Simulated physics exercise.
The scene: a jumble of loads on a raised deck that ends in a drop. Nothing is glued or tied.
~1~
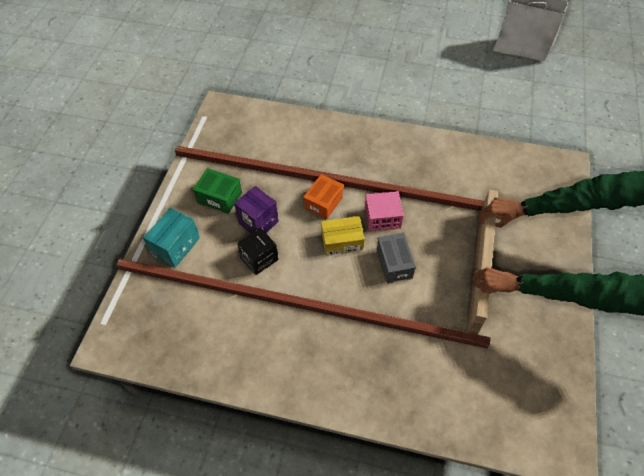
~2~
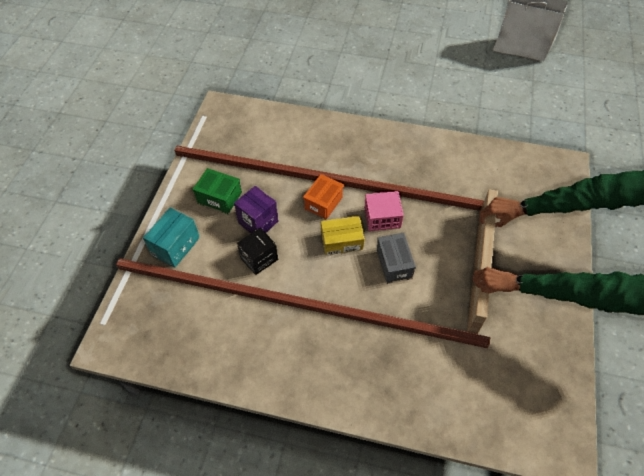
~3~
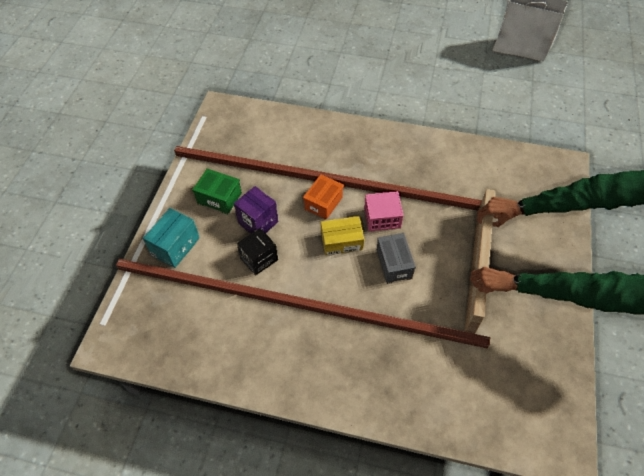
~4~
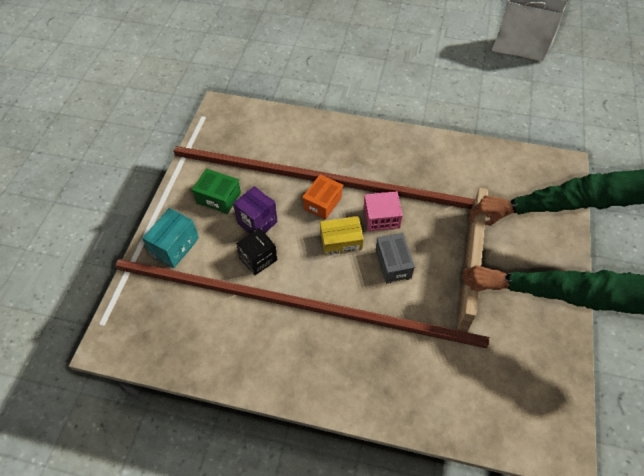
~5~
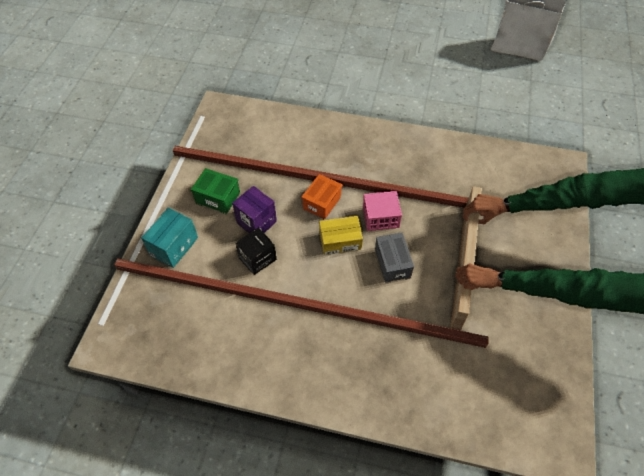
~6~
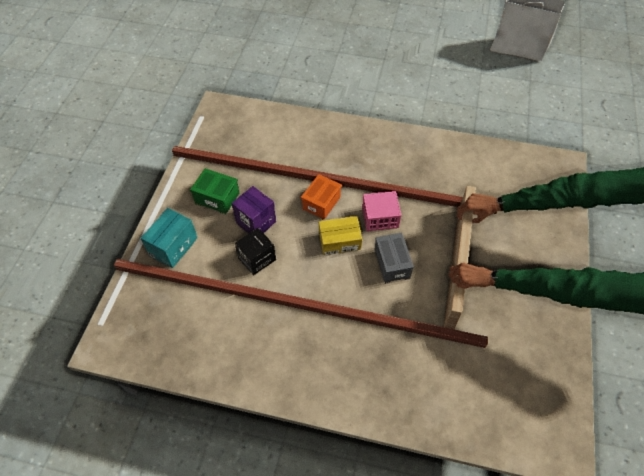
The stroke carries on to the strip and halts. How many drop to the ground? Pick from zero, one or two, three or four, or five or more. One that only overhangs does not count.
The number that fall off is five or more.
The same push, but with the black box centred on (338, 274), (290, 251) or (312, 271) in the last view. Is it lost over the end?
Place by place, it comes down; comes down; tumbles off.
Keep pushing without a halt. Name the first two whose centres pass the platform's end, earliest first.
The order is the purple box, the green tote.
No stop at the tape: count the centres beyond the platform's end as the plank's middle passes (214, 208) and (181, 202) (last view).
In that order 2 and 5.
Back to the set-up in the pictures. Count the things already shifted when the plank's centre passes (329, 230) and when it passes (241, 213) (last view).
By then 5, and 7.
A little later, none off yet; turquoise box at rest near (170, 238); green tote at rest near (216, 191); purple box at rest near (255, 213).
Next, none off yet; turquoise box at rest near (170, 238); green tote shifted about its own width near (179, 177); purple box shifted well along near (176, 204).
When it is over, the number that fall off is five or more; down, grey tote, pink crate, yellow parcel, orange tote, black box, purple box, green tote and turquoise box.
